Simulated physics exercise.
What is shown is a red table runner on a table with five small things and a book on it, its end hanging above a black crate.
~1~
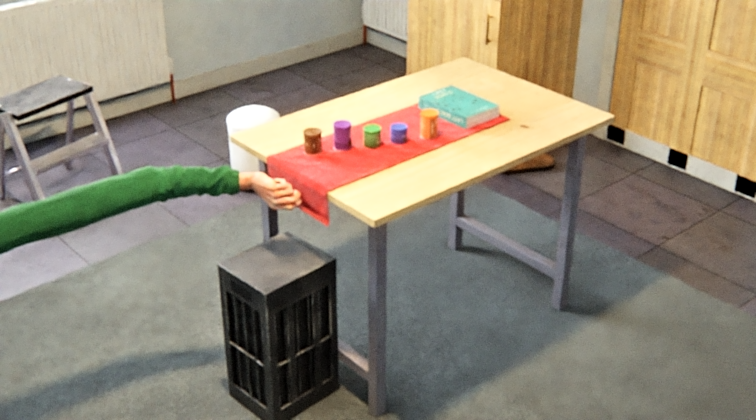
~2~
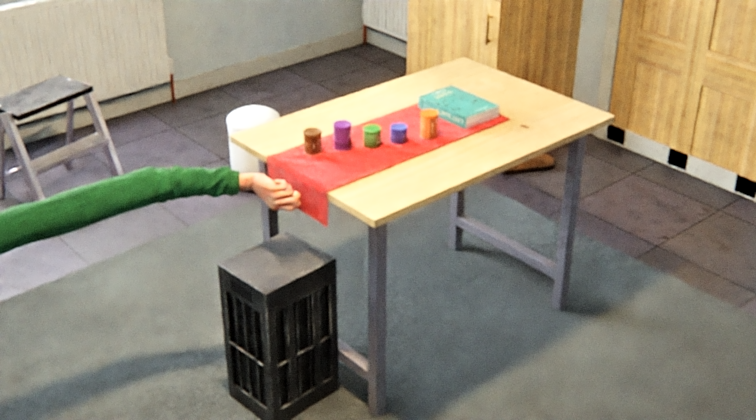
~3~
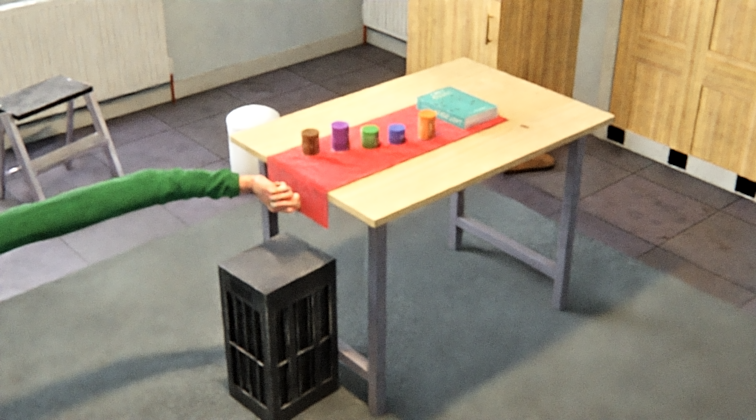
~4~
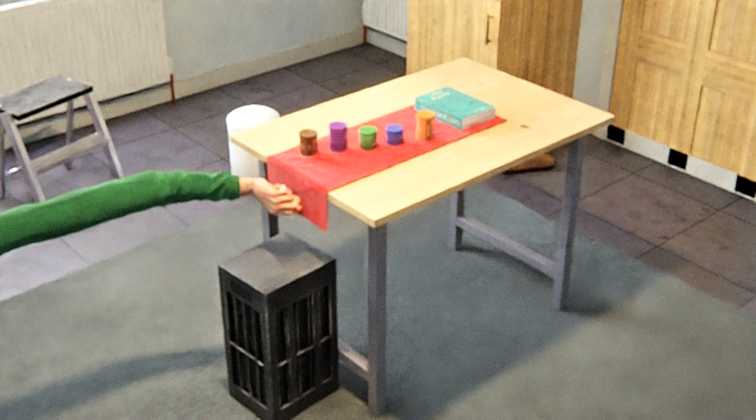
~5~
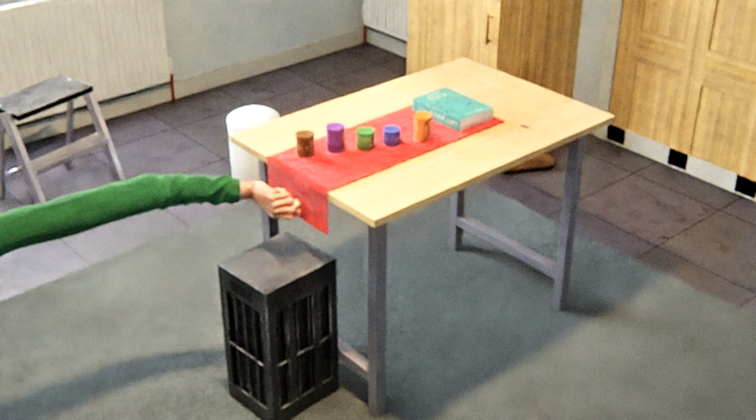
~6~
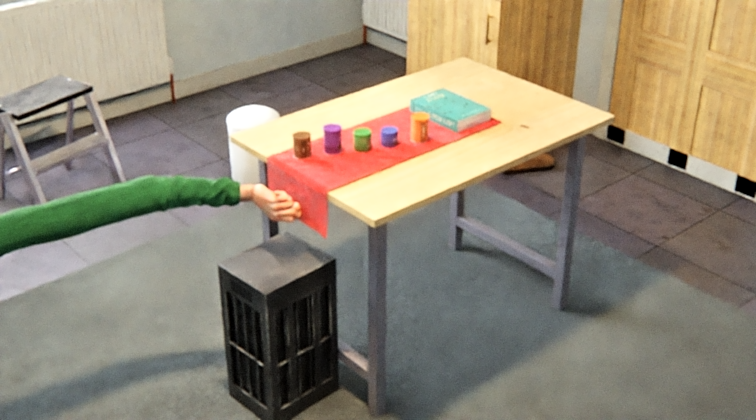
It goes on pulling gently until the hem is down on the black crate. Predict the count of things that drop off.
What comes down is a single thing.
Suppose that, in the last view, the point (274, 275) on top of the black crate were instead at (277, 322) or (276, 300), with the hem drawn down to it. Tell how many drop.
Going over the edge would be 3 and 2.
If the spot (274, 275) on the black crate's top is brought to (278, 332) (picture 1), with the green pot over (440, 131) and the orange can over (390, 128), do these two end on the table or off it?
In the end the green pot rides it out; meanwhile the orange can rides it out.
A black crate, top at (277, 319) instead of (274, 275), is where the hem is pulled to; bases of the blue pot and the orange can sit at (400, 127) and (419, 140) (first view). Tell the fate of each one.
Outcome for the blue pot: It stays. Outcome for the orange can: It stays.
Early on, hem near (298, 241); all still up.
Midway, hem on the crate; brown can gone.
Finally, hem on the crate; brown can gone. It carries off one.
